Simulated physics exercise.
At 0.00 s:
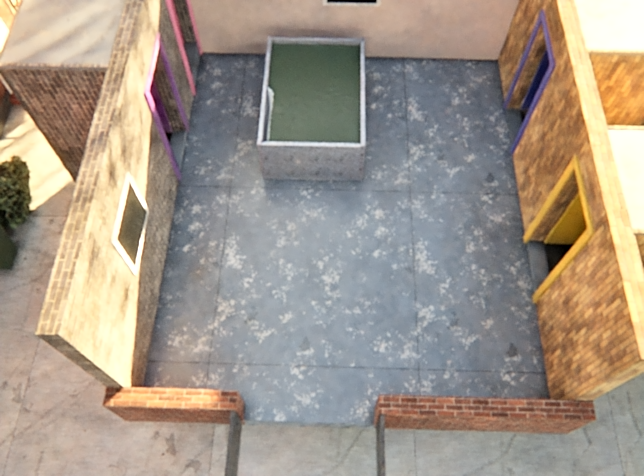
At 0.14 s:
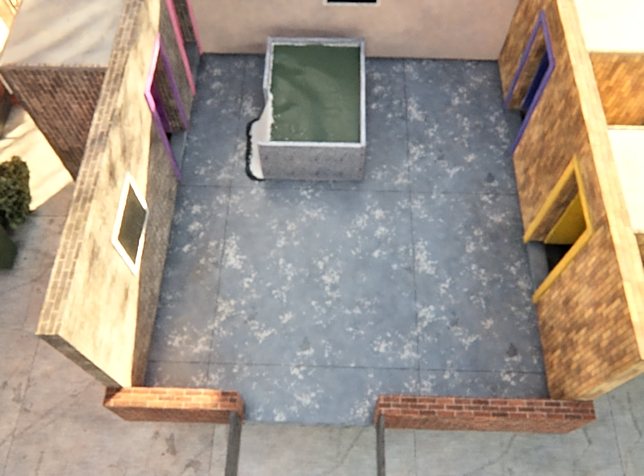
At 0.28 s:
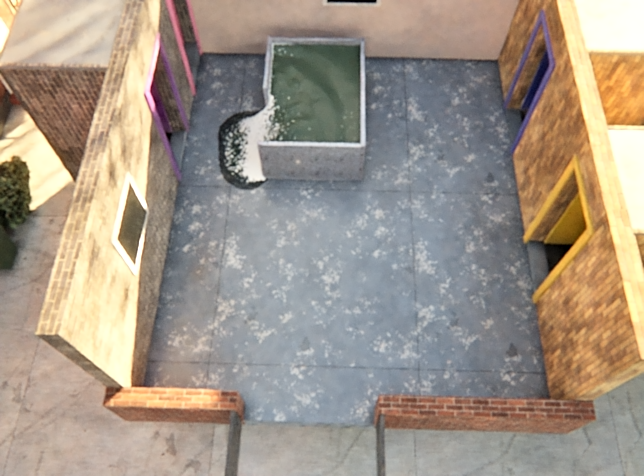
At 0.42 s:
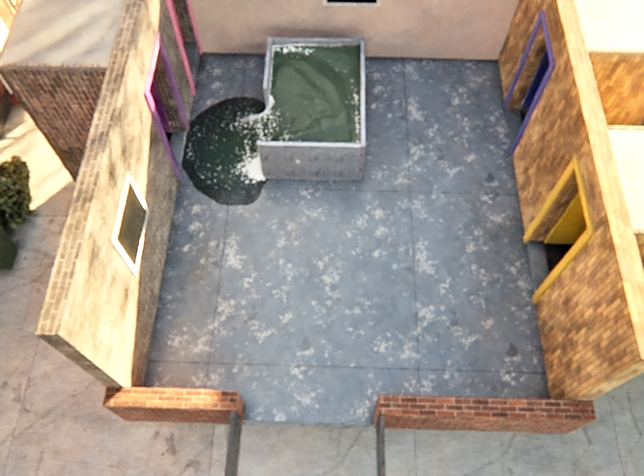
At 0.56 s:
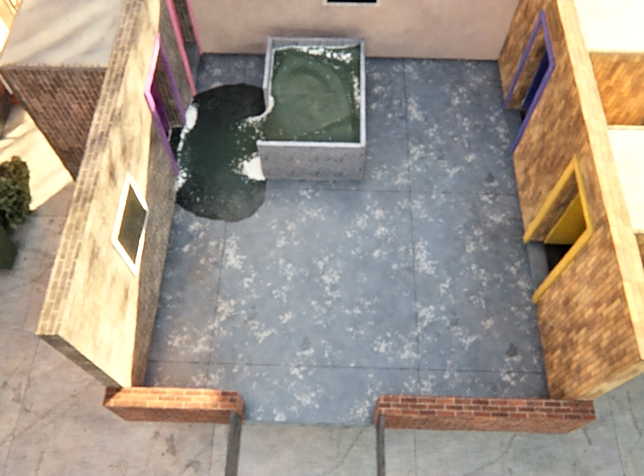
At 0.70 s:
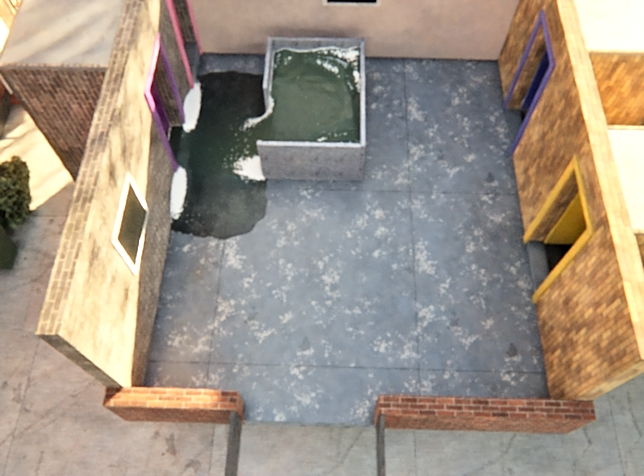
A grey walled court with a mottled blue-grey floor is seen from high above its front, with low red-brick walls flanking a gap. A pale tank of green water stands near the back wall, with purple and pink openings at left and blue and yellow ones at right. Water pours from the tank's left side, spreads darkly across the floor and reaches the left wall, foaming white, while the view stays still.
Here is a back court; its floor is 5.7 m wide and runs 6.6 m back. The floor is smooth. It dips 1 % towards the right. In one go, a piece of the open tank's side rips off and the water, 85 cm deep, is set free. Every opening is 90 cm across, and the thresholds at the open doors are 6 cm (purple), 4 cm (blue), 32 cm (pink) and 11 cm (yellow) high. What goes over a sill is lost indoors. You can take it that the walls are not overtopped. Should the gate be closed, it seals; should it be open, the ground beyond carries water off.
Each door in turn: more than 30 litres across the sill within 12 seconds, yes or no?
Answers: Purple door, yes; blue door, no; pink door, no; yellow door, no.
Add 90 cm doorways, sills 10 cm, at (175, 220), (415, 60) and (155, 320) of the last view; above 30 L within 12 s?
In sequence the answers are more than that, less than that and less than that.
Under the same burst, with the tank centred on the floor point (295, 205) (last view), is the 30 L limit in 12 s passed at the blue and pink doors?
Blue gets more than that, pink gets no more than that.
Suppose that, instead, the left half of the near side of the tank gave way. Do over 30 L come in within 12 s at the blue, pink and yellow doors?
Then it goes blue fine, pink fine, yellow fine.
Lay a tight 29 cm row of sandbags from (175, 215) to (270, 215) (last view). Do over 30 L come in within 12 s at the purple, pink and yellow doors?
Door by door: Purple limit exceeded, pink limit kept, yellow limit kept.
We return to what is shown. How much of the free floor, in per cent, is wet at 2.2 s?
Near 30 per cent is wet.
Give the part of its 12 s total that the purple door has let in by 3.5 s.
75 percent or so by then.
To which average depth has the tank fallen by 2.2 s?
Roughly 39 centimetres.
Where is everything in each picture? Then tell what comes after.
The first picture shows still water, 85 cm deep, in the open tank at (314, 92).
In the second picture, water pours out at (268, 139) and has run 0.6 m, to (257, 122); typically 10 cm deep outside, 85 cm at the open tank's back.
In the third picture, the front is at (226, 127), 0.9 m from the gap at (268, 140); 0.9 m2 of floor is under water; 84 cm left at the back of the open tank.
In the fourth picture, water pours out at (268, 141) and has run 1.5 m, to (188, 131); typically 9 cm deep outside, 77 cm at the open tank's back.
In the fifth picture, water pours out at (268, 141) and has run 1.8 m, to (194, 100); typically 8 cm deep outside, 71 cm at the open tank's back.
In the sixth picture, water pours out at (268, 141) and has run 2.1 m, to (197, 80); typically 8 cm deep outside, 74 cm at the open tank's back.
After 1.4 s water covers 15 % of the floor and is deepest (42 cm) near (179, 182); purple door 27 cm at the sill, 284 L in, blue door not reached, pink door 16 cm at the sill, 0 L in, yellow door not reached.
After 2.2 s water covers 30 % of the floor and is deepest (32 cm) near (142, 399); purple door 27 cm at the sill, 536 L in, blue door not reached, pink door 16 cm at the sill, 0 L in, yellow door not reached.
After 3.5 s water covers 45 % of the floor and is deepest (24 cm) near (181, 173); purple door 23 cm at the sill, 761 L in, blue door not reached, pink door 12 cm at the sill, 0 L in, yellow door not reached.
After 7.0 s water covers 75 % of the floor and is deepest (12 cm) near (182, 164); purple door 11 cm at the sill, 970 L in, blue door 5 cm at the sill, 7 L in, pink door 8 cm at the sill, 0 L in, yellow door 7 cm at the sill, 0 L in.
After 12.0 s water covers 95 % of the floor and is deepest (8 cm) near (545, 411); purple door 5 cm at the sill, 1004 L in, blue door 5 cm at the sill, 13 L in, pink door 5 cm at the sill, 0 L in, yellow door 6 cm at the sill, 0 L in.
